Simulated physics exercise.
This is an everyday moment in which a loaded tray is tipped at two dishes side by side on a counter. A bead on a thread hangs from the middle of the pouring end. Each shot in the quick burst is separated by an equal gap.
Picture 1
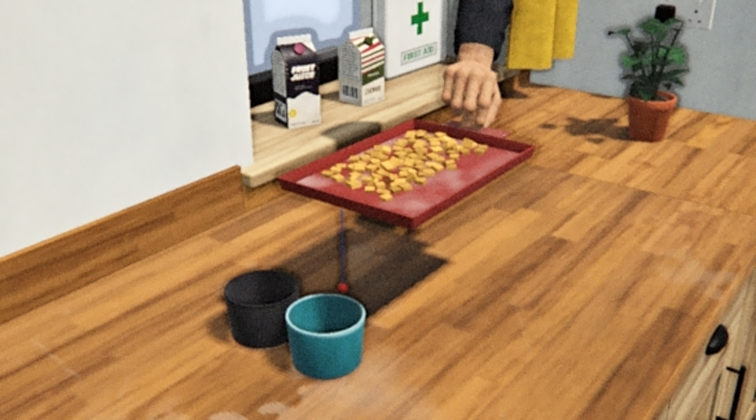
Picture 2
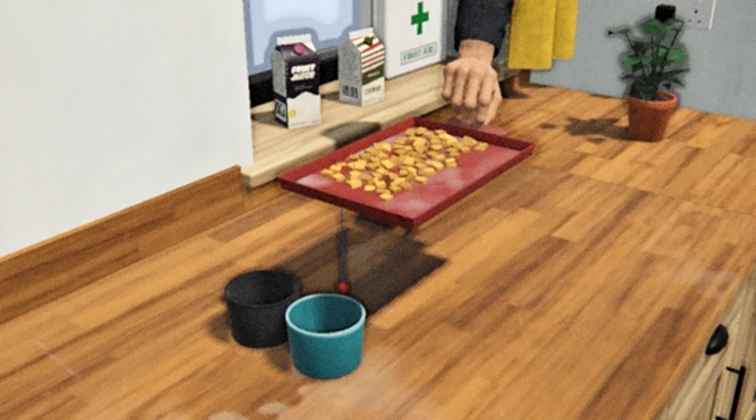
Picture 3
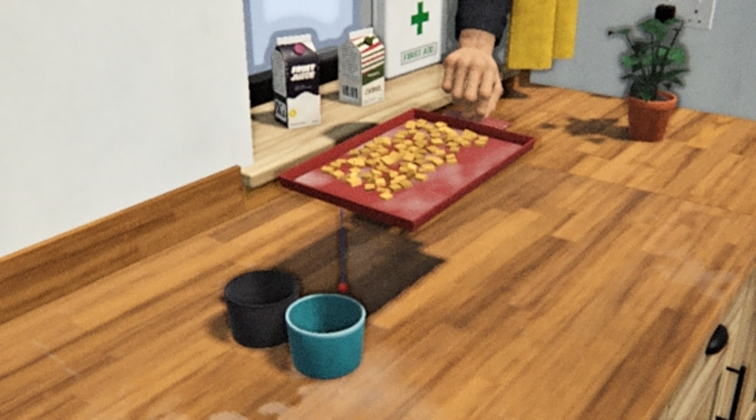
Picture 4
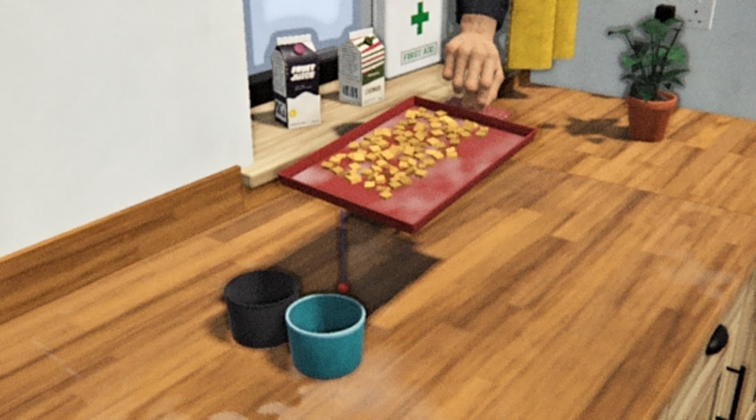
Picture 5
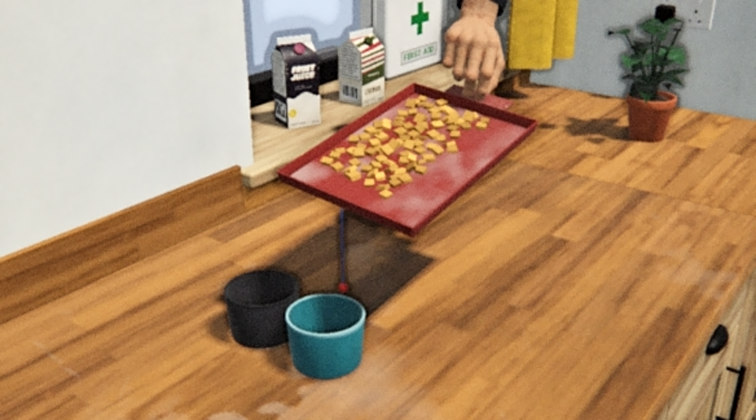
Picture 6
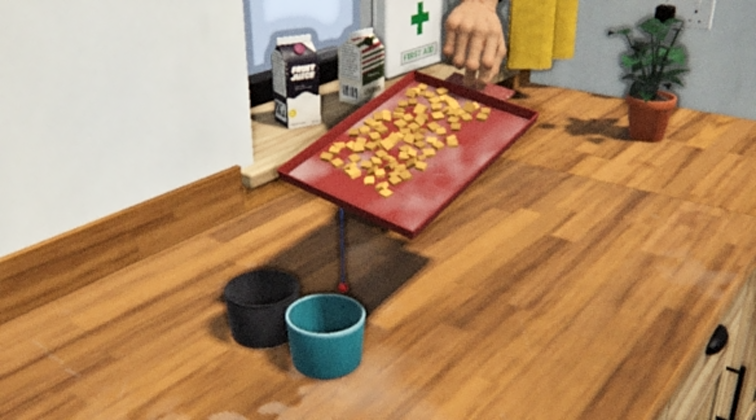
At the start, a hand holds a red tray of golden cereal squares nearly level above a wooden counter, behind a black dish and a teal dish. The hand then gradually raises the tray's far end, and the tray slants more steeply toward the dishes, its near right corner dipping slightly lowest.
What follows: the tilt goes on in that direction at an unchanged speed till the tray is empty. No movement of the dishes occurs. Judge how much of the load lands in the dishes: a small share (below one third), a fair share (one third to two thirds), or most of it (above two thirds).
A small share.
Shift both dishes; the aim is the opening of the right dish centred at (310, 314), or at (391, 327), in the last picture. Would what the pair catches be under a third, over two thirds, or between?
Initially under a third, afterwards over two thirds.
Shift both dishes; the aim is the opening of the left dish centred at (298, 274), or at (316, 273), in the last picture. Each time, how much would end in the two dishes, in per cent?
Trial 1 about 10 %, trial 2 about 10 %.
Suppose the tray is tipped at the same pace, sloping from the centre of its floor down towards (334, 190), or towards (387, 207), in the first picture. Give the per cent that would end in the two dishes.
Shares, approx.: 80 %, then 30 %.
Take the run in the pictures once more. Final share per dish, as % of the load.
For the left dish some 0 %, for the right dish some 10 %.
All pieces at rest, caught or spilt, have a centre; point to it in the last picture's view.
Roughly at (397, 374), give or take.
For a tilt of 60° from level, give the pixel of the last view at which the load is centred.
Centre estimate: (405, 210).
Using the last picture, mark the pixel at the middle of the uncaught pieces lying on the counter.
Near (402, 375).
Just after the last frame, tray tipped steeply; the larger part on the tray; just a few outside both; about a tenth in the air.
A moment on, tray tipped right over; roughly two thirds on the tray; roughly a third outside both.
Further on, tray tipped past a quarter turn; about a tenth in the right dish; almost all outside both.
When it is over, tray tipped past a quarter turn; about a tenth in the right dish; not one in the left dish; almost all outside both.
